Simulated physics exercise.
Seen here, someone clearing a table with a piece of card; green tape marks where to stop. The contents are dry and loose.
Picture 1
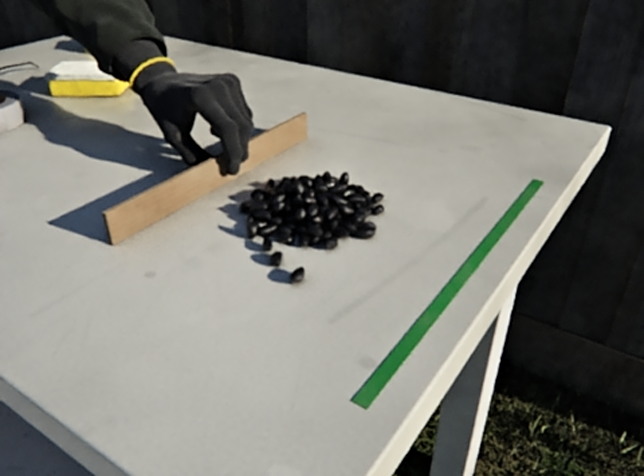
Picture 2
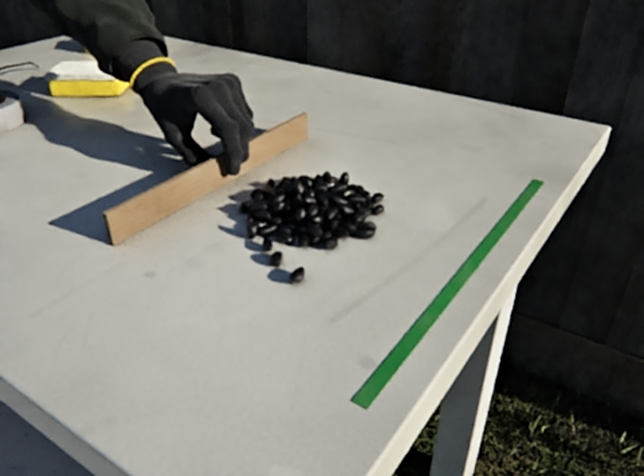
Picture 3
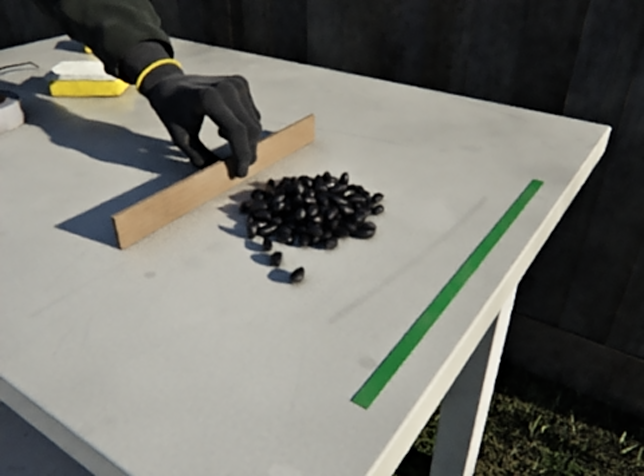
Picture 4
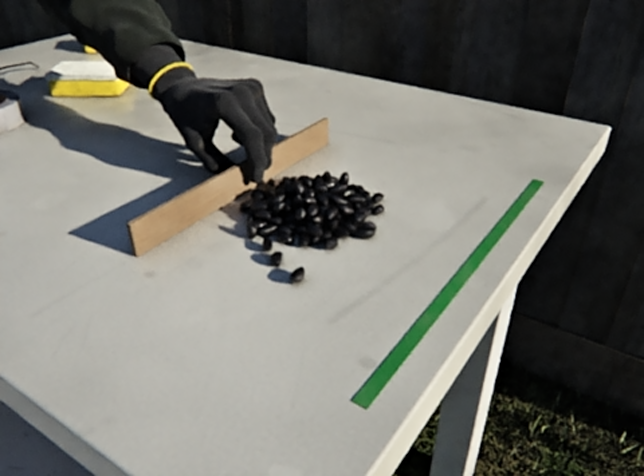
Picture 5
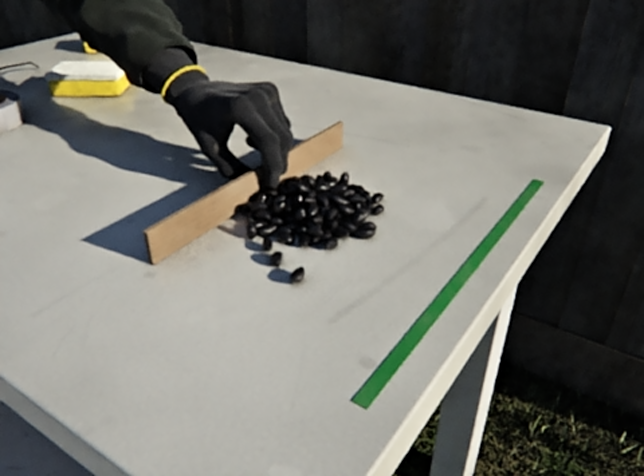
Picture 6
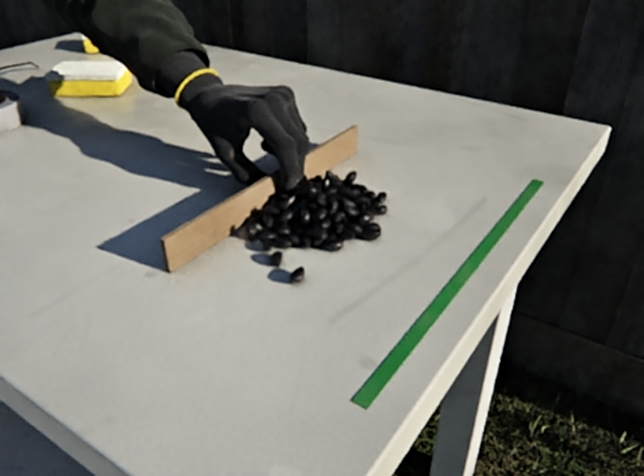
Piece of card held by a black-gloved hand sliding right across a pale table, reaching black beans and pushing them together.
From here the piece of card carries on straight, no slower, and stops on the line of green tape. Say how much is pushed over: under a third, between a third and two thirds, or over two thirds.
It pushes over two thirds off the end.
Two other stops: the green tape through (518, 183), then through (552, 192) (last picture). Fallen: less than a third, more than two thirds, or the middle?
The first try: One to two thirds. The second: More than two thirds.
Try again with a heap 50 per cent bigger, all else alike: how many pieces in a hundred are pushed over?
It comes to 80 per cent or so.
Shortly afterwards, piece of card still moving, near (373, 203); heap all on the table, its front near (475, 268).
Next, piece of card stopped at the green tape; heap near two thirds over the edge.
Some moments later, piece of card stopped at the green tape; heap the bulk over the edge.
In the end, piece of card stopped at the green tape; heap the bulk over the edge.
